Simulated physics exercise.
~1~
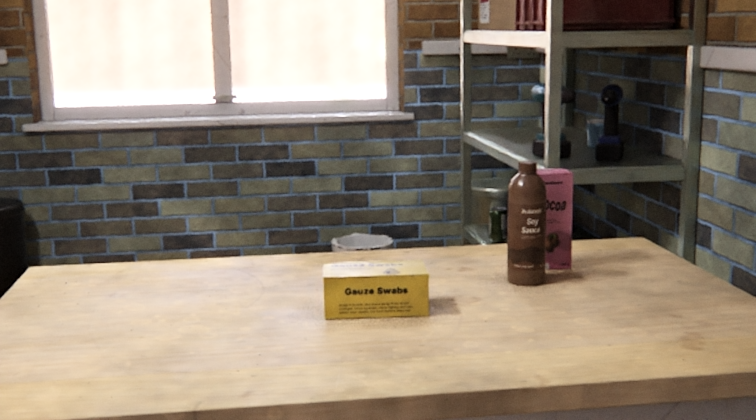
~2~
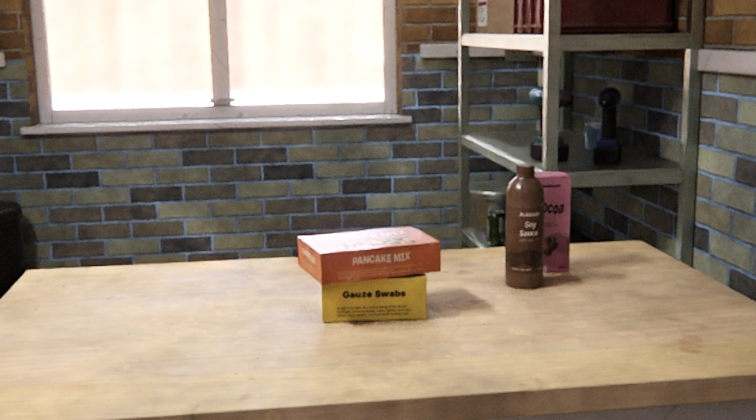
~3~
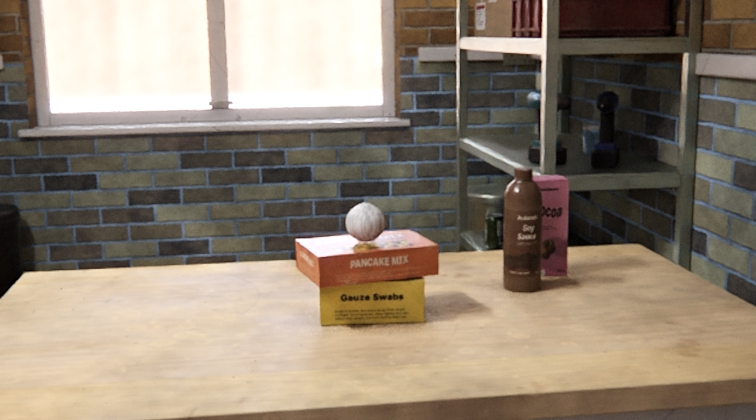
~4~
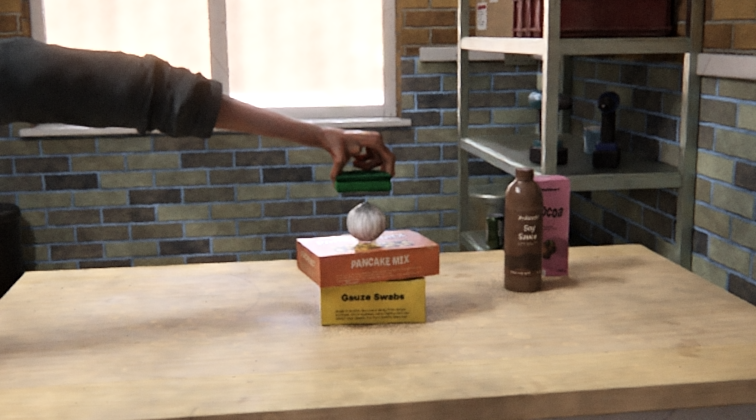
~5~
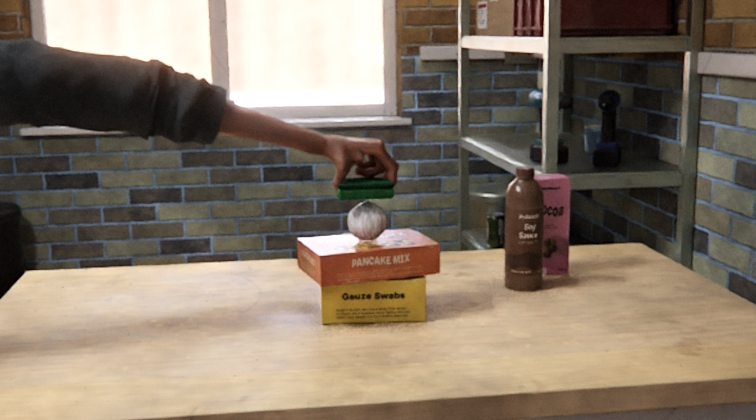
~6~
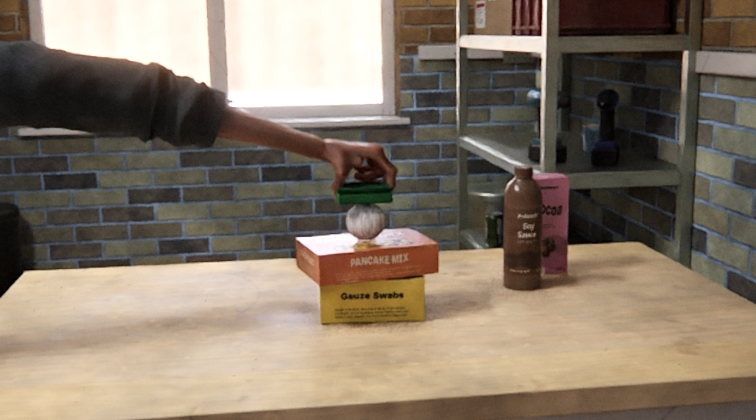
An orange pancake mix packet appears on top of the yellow gauze swabs box on a wooden table, left of a brown bottle and pink carton, followed by a white onion on the packet. A hand reaches in from the left and lowers a green sponge slightly onto the onion.
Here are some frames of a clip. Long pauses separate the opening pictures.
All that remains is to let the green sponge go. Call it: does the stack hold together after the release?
No, it falls apart.
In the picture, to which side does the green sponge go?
Pretty clearly in the leftward direction.
Then, 1.10 s on from there, green sponge turned 15° from how it was put near (357, 194).
Then, 2.20 s on from there, green sponge now fallen.
Then, 2.60 s on from there, things are still on the move.
Then, 2.70 s on from there, as before.
In the end, fallen, green sponge; the other 5 unmoved. At the end, from the last picture's camera, green sponge near (262, 312). The pile loses its balance.
